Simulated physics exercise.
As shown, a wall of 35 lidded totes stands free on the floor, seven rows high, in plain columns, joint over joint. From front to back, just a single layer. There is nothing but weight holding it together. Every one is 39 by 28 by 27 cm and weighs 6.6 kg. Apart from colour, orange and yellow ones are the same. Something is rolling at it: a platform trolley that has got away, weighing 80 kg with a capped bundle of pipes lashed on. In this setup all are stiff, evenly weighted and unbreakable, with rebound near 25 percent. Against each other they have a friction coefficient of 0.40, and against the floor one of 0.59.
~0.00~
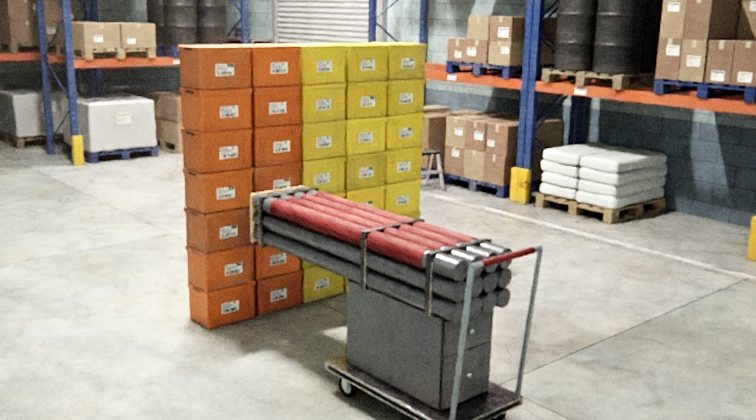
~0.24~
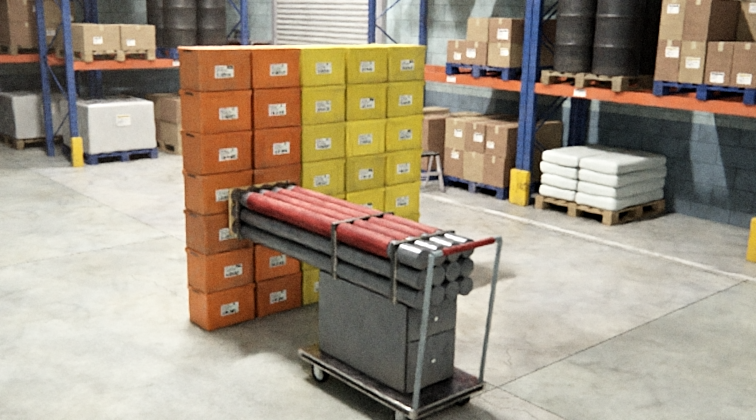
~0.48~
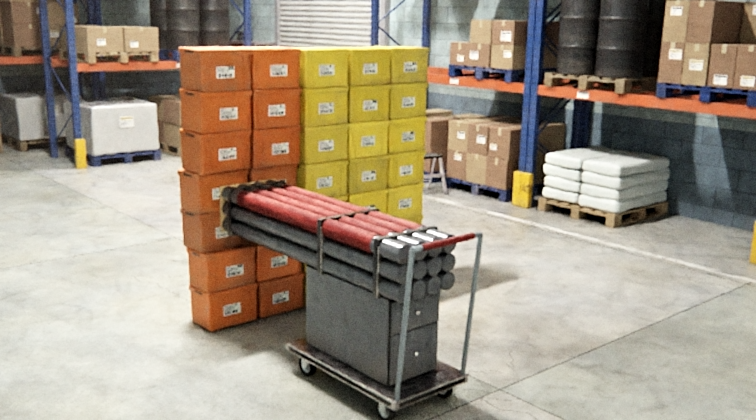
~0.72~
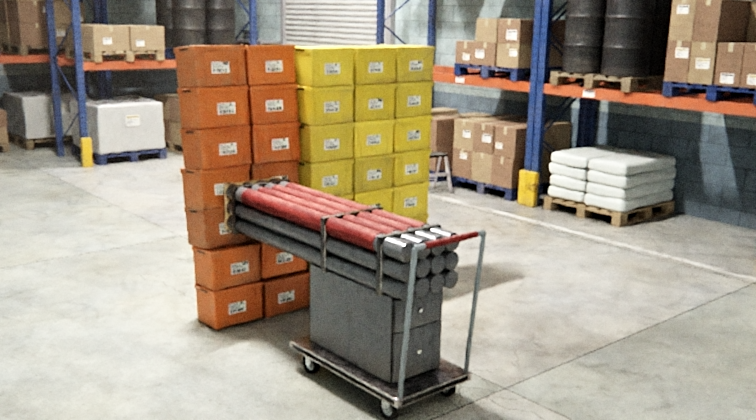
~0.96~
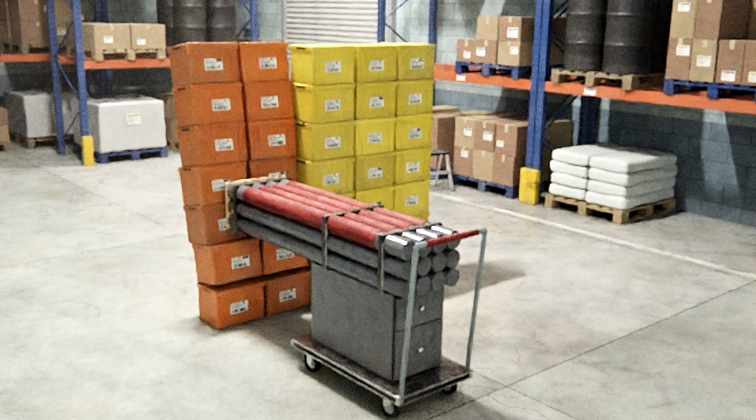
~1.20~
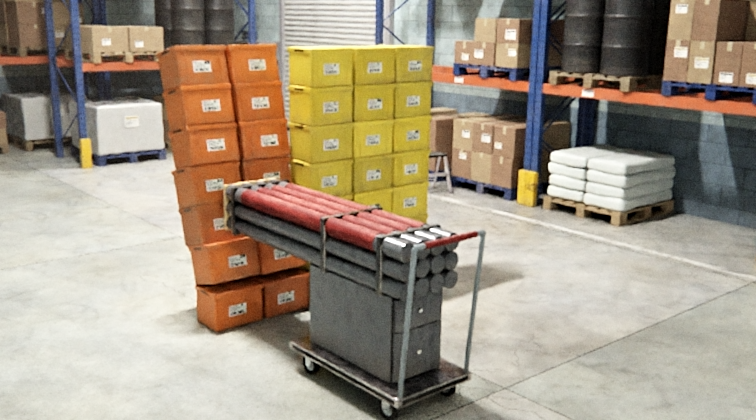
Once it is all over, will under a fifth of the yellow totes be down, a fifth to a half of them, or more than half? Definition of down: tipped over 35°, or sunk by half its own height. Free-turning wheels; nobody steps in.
Under a fifth.
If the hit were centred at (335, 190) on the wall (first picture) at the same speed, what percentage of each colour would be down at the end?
For orange it's 0 per cent, for yellow 30 per cent.
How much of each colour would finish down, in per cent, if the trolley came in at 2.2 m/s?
You'd end up with orange at 100 per cent down and yellow at 0 per cent.
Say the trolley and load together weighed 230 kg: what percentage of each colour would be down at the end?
That would leave orange at 100 and yellow at 0 per cent.
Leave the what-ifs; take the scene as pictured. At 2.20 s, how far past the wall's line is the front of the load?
Roughly 10 cm past it.
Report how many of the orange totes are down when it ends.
Of the orange ones, 12.
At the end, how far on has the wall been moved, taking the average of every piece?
Mean shift: Around 40 cm.
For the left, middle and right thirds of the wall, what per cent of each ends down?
In per cent: Left 90, middle 0, right 0.
Around 1.44 s, load 10 cm past the wall's line, stopped; none of the 21 yellow totes down (0 of 35 in all colours); top yellow tote unmoved; top orange tote tipped 24°.
Around 1.70 s, load 10 cm past the wall's line, stopped; none of the 21 yellow totes down (12 of 35 in all colours); top yellow tote unmoved; top orange tote tipped 43°, 33 cm lower.
Around 1.94 s, load 10 cm past the wall's line, stopped; none of the 21 yellow totes down (12 of 35 in all colours); top yellow tote unmoved; top orange tote tipped 70°, 1.02 m lower.
Around 2.20 s, load 10 cm past the wall's line, stopped; none of the 21 yellow totes down (12 of 35 in all colours); top yellow tote unmoved; top orange tote on its side.
Finally (2.9 s), load 10 cm past the wall's line, stopped; none of the 21 yellow totes down (12 of 35 in all colours); top yellow tote unmoved; top orange tote on its side. That is 0 per cent. Seen by the last camera, middles, top yellow tote near (364, 65), top orange tote near (92, 237).
